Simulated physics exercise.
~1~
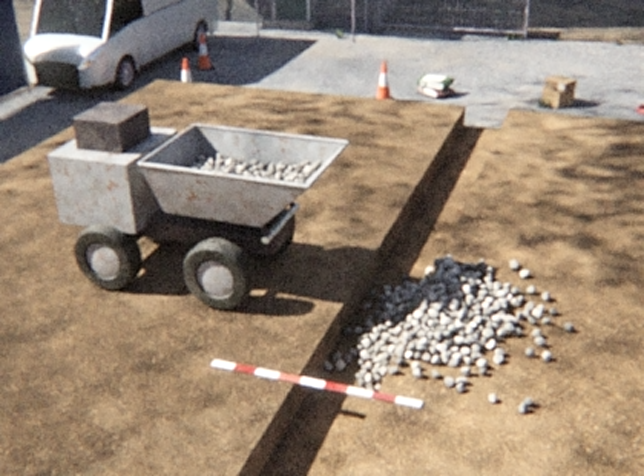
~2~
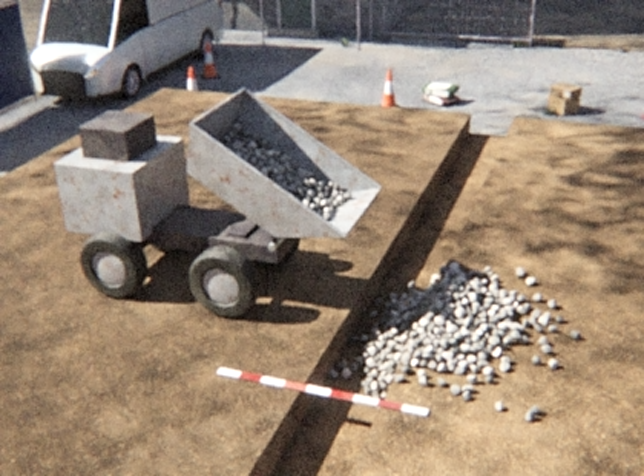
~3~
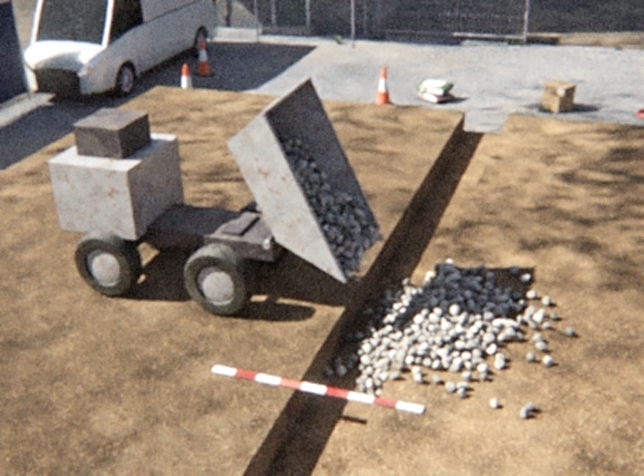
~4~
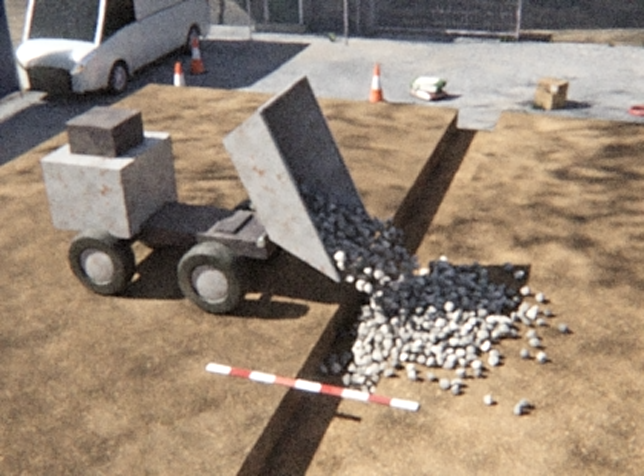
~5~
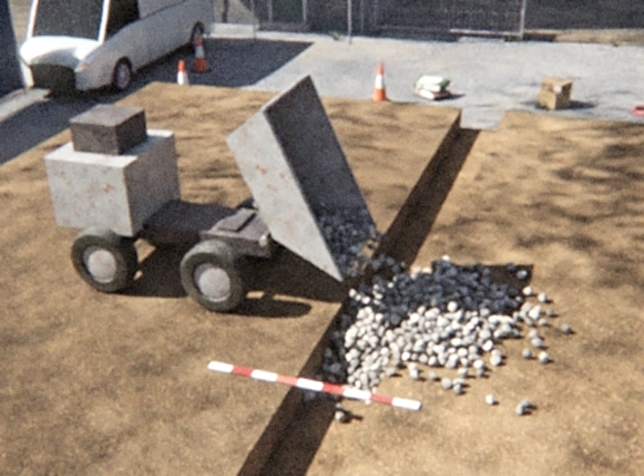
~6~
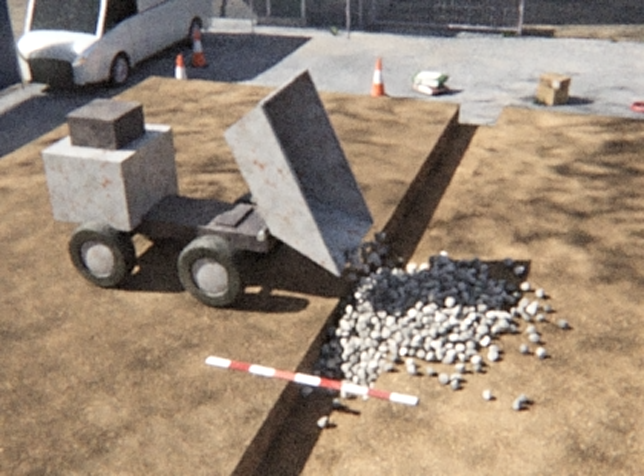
Small grey dumper tilting its body steeply and tipping grey stones into a trench beside an earlier pile, ending up empty.
